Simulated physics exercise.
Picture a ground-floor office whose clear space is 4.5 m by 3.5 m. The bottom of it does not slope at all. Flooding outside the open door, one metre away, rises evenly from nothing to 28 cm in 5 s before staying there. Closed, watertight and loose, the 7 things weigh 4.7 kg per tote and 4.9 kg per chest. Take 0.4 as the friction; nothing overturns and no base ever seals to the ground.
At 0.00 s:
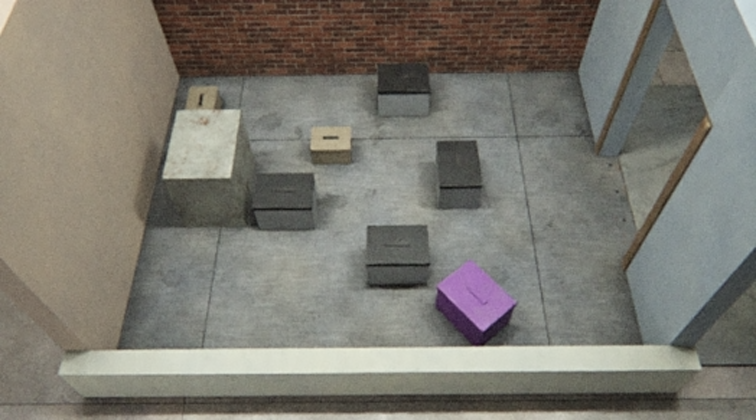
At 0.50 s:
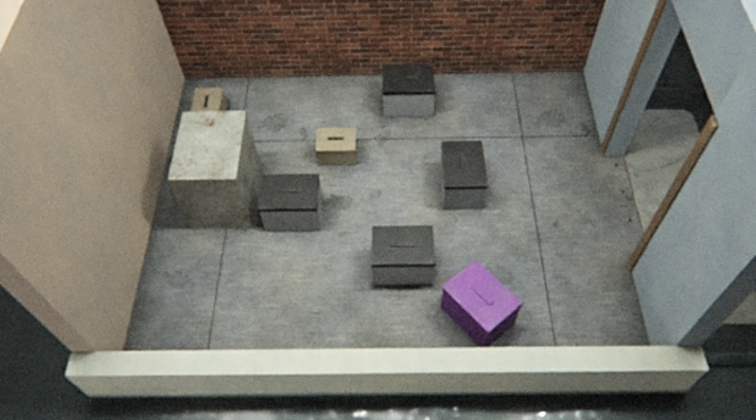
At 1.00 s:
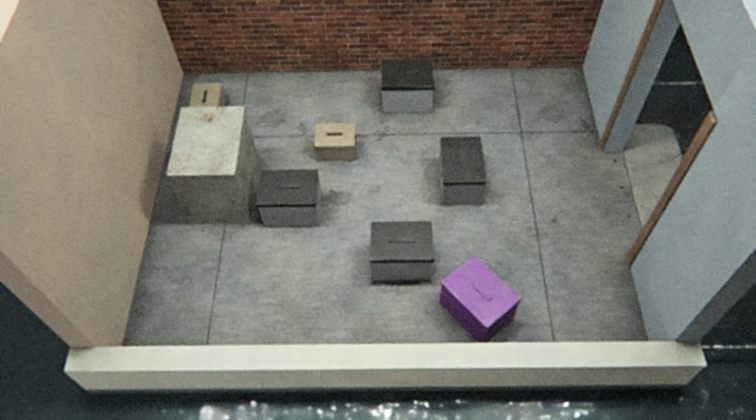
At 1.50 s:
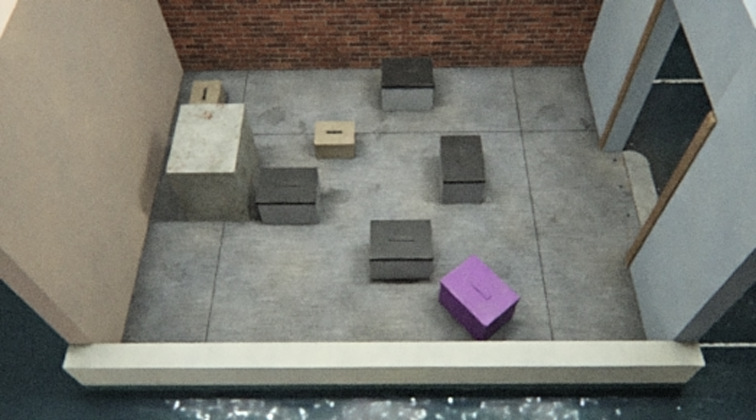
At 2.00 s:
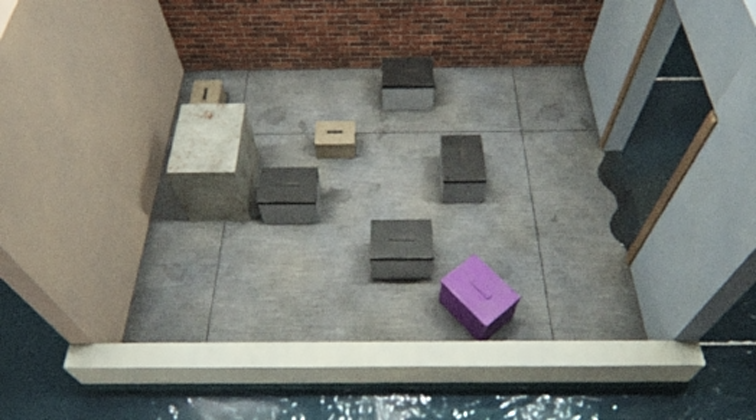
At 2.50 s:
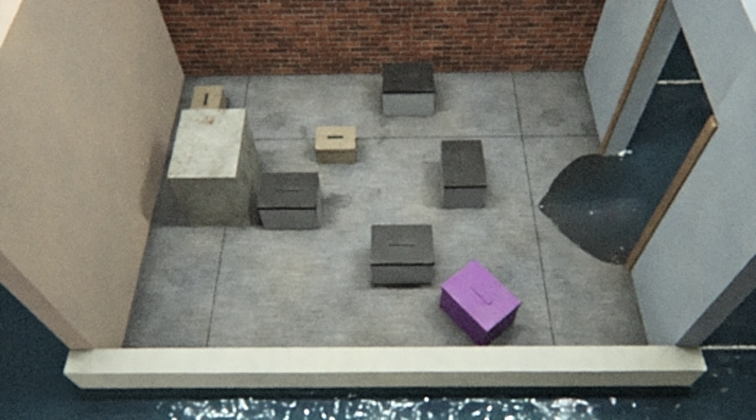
The video shows a room with a brick back wall, scattered grey and tan boxes and a purple chest, all staying still, as dark water rises outside and then spreads through the right-hand doorway onto the floor.
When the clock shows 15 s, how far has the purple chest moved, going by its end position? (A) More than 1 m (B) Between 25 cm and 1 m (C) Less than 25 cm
A.
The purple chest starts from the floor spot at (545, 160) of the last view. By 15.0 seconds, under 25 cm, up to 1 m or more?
So it journeys a long way.
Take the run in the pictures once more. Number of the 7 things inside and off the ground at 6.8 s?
The count is 7.
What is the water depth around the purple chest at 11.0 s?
Roughly 18 cm deep.
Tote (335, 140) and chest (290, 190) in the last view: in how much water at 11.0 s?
Some 17 cm at the first, some 19 cm at the second.
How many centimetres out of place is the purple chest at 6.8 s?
I'd put it at around 150 cm.
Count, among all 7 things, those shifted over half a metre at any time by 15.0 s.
I count 7 of them.
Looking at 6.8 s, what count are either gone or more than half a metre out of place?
The answer is 5.
After 3.5 s the purple chest is near (481, 294), 0.0 m from its start, aground; 0 afloat.
After 6.8 s the purple chest is near (287, 304), 1.6 m from its start, afloat; 7 afloat.
After 11.0 s the purple chest is near (293, 257), 1.6 m from its start, afloat; 7 afloat.
After 15.0 s the purple chest is near (214, 286), 2.2 m from its start, afloat; 7 afloat.
